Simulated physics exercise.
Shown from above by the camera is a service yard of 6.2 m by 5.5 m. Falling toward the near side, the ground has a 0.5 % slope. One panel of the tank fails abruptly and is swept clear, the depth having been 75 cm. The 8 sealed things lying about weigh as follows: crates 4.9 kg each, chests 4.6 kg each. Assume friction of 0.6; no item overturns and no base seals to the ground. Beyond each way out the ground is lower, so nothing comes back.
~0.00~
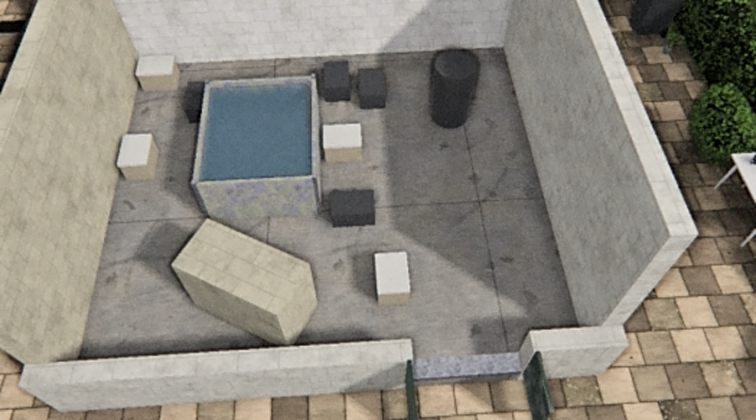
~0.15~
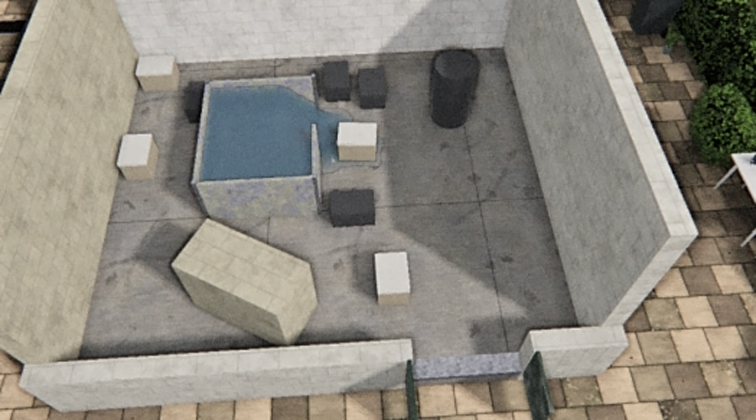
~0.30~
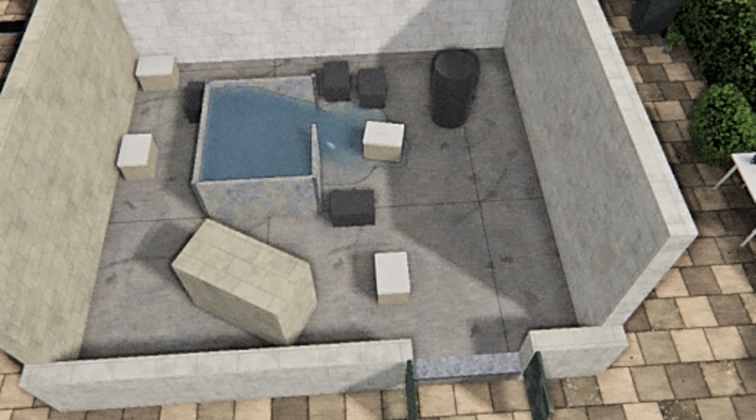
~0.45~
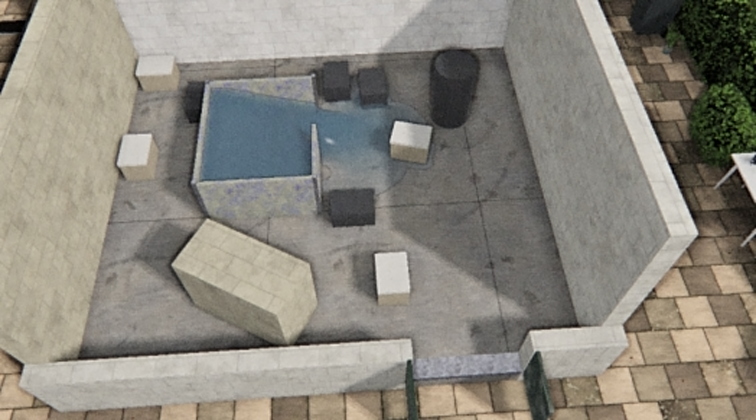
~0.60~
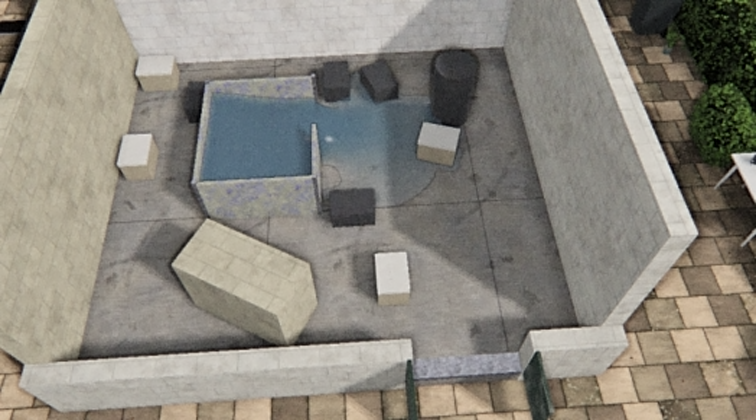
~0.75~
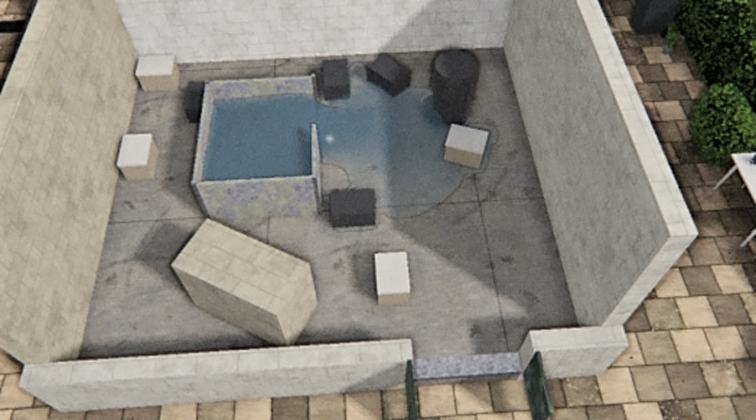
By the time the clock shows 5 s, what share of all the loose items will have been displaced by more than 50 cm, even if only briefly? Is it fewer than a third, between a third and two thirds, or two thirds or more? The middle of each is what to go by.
Between a third and two thirds.
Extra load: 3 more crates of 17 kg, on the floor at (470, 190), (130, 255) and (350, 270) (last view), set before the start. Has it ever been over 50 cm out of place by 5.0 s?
Well, in turn they are above that, below that and below that.
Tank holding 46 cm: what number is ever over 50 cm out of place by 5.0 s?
So the tally would be 2.
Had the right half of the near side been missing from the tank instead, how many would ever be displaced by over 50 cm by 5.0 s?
In that case the number is 2.
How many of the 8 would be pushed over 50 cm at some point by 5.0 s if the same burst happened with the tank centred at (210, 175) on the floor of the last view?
So the tally would be 3.
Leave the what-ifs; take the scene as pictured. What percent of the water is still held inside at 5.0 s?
About 94 per cent.
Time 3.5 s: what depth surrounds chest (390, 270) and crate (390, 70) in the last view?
Close to 0 and 17 centimetres.
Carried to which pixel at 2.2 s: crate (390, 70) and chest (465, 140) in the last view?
Estimated pixels: (485, 39) and (540, 218).
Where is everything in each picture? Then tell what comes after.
The first frame shows a chest at (342, 135) rests on the ground; a crate at (371, 81) rests on the ground; 2.7 m2 under water; 0 of 8 have shifted.
The second frame shows a chest at (357, 133) rests on the ground, 22 cm from its start; a crate at (371, 81) rests on the ground; water covers 3.3 m2; 1 of 8 have shifted.
The third frame shows a chest at (384, 133), on the bottom, 61 cm from its start; a crate at (371, 81) rests on the ground; water covers 4.2 m2; 1 of 8 have shifted.
The fourth frame shows a chest at (411, 134) rests on the ground, 101 cm from its start; a crate at (372, 81), on the bottom; 5.3 m2 under water; 1 of 8 have shifted.
The fifth frame shows a chest at (439, 135) rests on the ground, 142 cm from its start; a crate at (379, 75), on the bottom, 16 cm from its start; 6.5 m2 under water; 2 of 8 have shifted.
The sixth frame shows a chest at (467, 138) rests on the ground, 182 cm from its start; a crate at (389, 69) rests on the ground, 38 cm from its start; water covers 7.7 m2; 2 of 8 have shifted.
After 1.1 s 2 of 8 are over 50 cm from their spots; 0 afloat.
After 2.2 s 2 of 8 are over 50 cm from their spots; 2 afloat.
After 3.5 s 2 of 8 are over 50 cm from their spots; 2 afloat.
After 5.0 s 4 of 8 are over 50 cm from their spots, and 4 have been at some point; 3 afloat.
